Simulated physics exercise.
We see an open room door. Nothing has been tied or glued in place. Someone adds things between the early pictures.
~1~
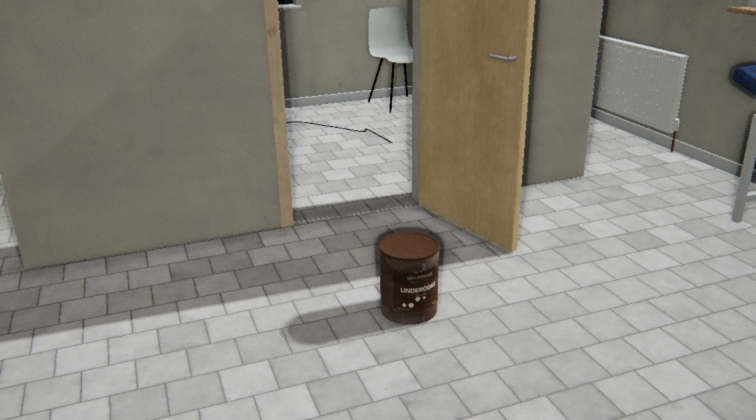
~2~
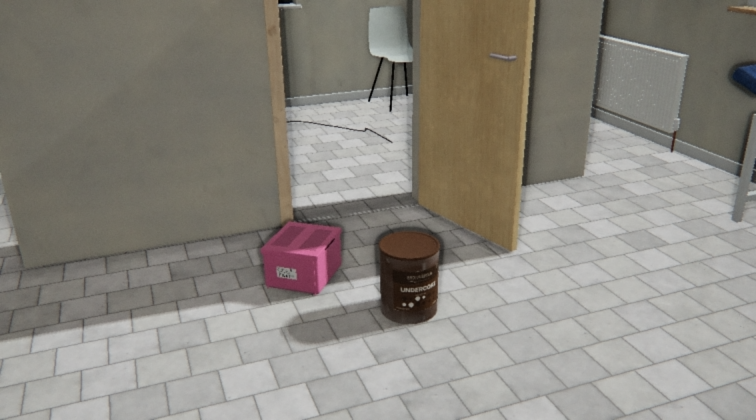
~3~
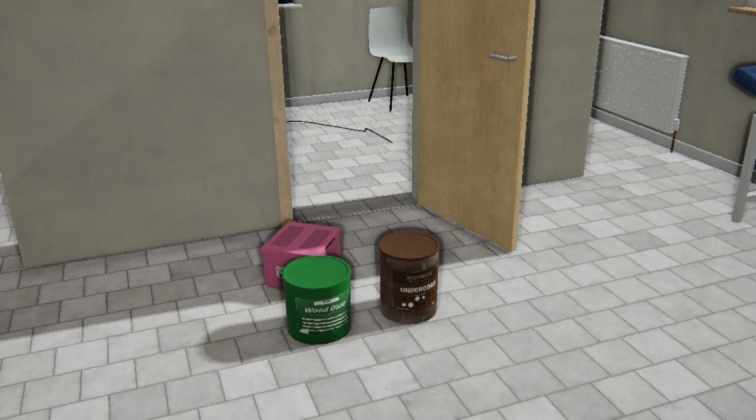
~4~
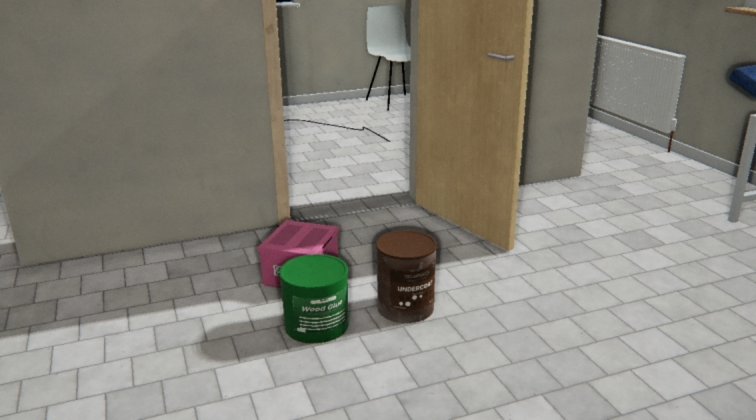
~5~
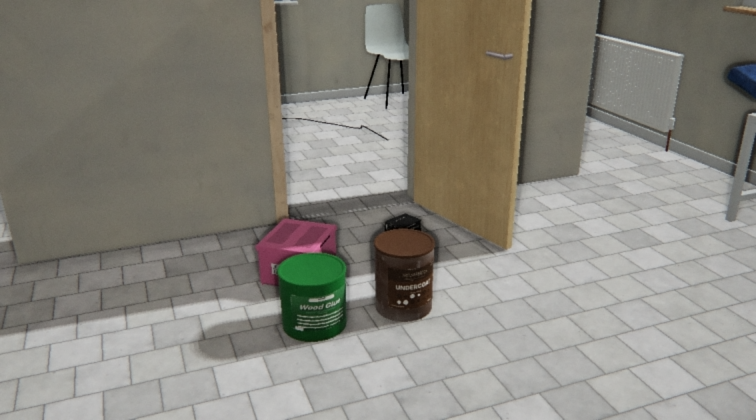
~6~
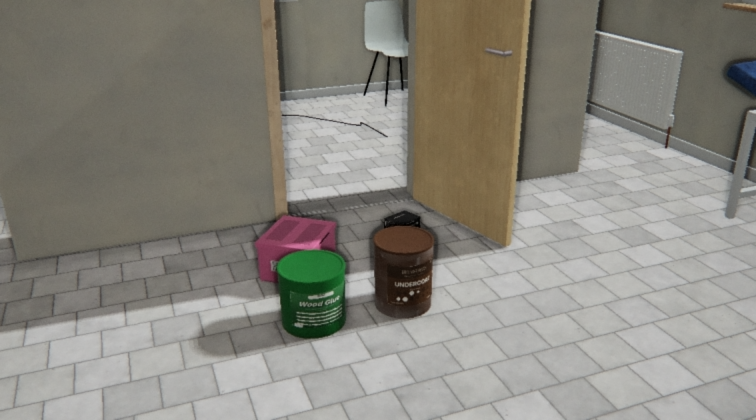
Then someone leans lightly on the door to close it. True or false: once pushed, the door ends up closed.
True.
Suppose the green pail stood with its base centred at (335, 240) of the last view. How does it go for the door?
In the end the door is hindered.
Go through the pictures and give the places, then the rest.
Door wide open and still, in the first picture.
Door wide open and still; pink tote (303, 257), in the second picture.
Door wide open and still; brown pail (409, 277); green pail (318, 299), in the third picture.
Door wide open and still; pink tote (300, 256); brown pail (406, 276), in the fourth picture.
Door wide open and still; green pail (313, 297); pink tote (298, 254), in the fifth picture.
Door wide open and still; black box (402, 226); brown pail (403, 272), in the sixth picture.
Then, 1.40 s on from there, door 55° open; black box shifted about its own width near (378, 226).
Then, 2.00 s on from there, door 21° open; black box shifted well along near (335, 214).
In the end, door 0° open; moved from the start, black box; the other 3 unmoved. At the end, from the last picture's camera, black box near (317, 200).
